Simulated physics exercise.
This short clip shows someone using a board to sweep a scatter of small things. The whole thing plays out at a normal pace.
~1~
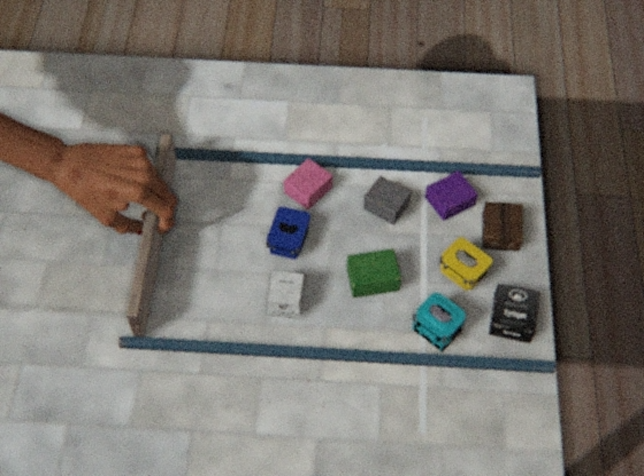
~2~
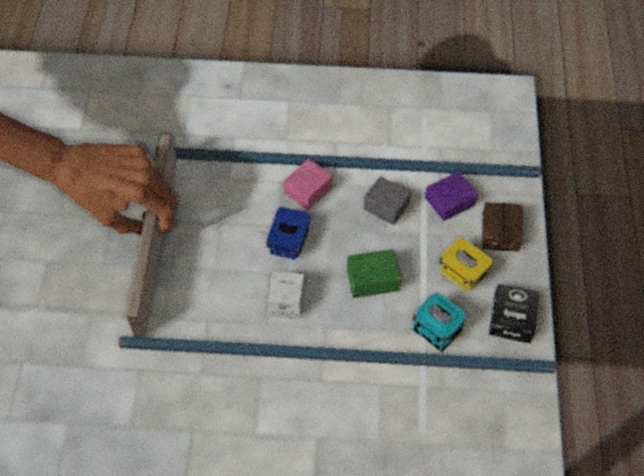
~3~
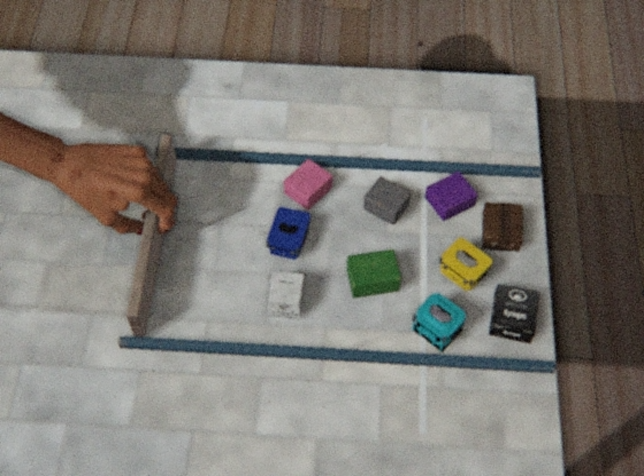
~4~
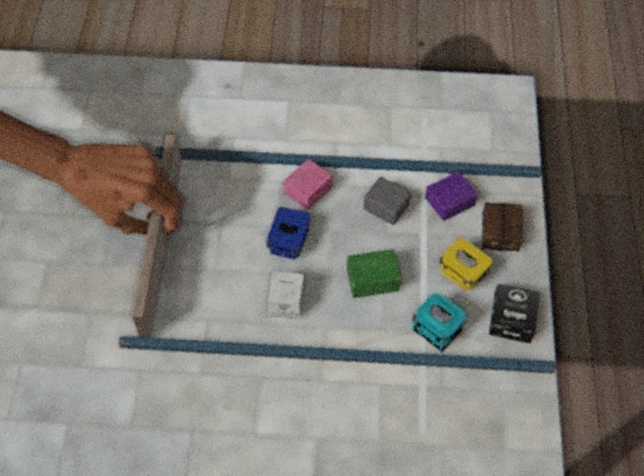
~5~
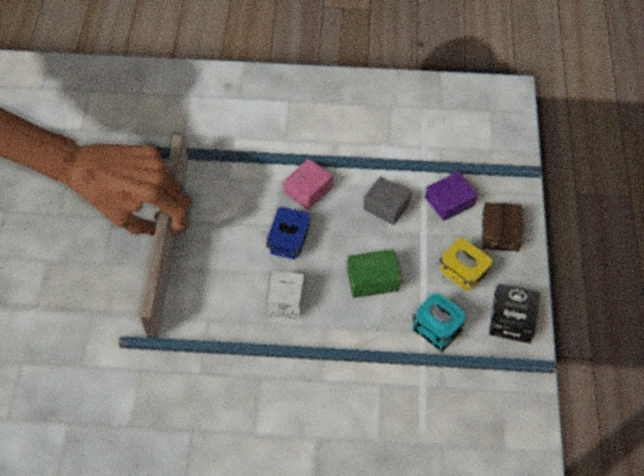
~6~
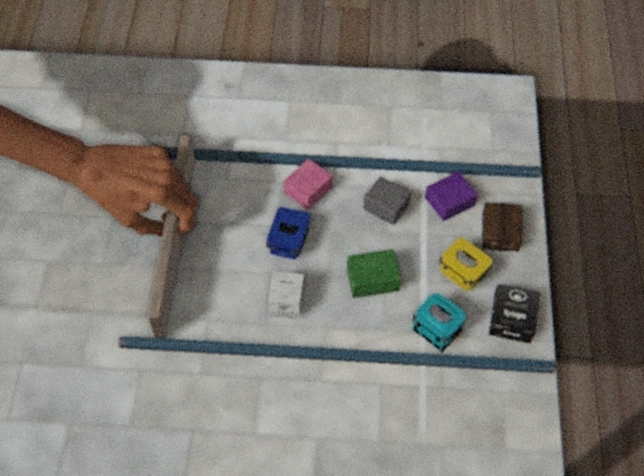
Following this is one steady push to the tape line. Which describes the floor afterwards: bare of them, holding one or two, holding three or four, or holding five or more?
Over the end go not a single one.
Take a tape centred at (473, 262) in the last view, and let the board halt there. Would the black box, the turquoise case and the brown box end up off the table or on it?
The black box? It does not stay. The turquoise case? It is safe. The brown box? It does not stay.
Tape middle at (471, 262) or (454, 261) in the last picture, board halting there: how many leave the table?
The counts: 2 and 0.
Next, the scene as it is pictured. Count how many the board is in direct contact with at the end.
It ends up touching 4.
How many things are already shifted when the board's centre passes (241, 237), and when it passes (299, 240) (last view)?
First 0, then 3.
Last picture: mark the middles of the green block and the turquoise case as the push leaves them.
The first comes to rest at (454, 282), and the second at (484, 323).
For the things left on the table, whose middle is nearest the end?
The black box finishes nearest.
Soon after, none off yet; black box at rest near (514, 313); brown box at rest near (502, 227); yellow case at rest near (465, 265).
In the end, the number that fall off is zero.
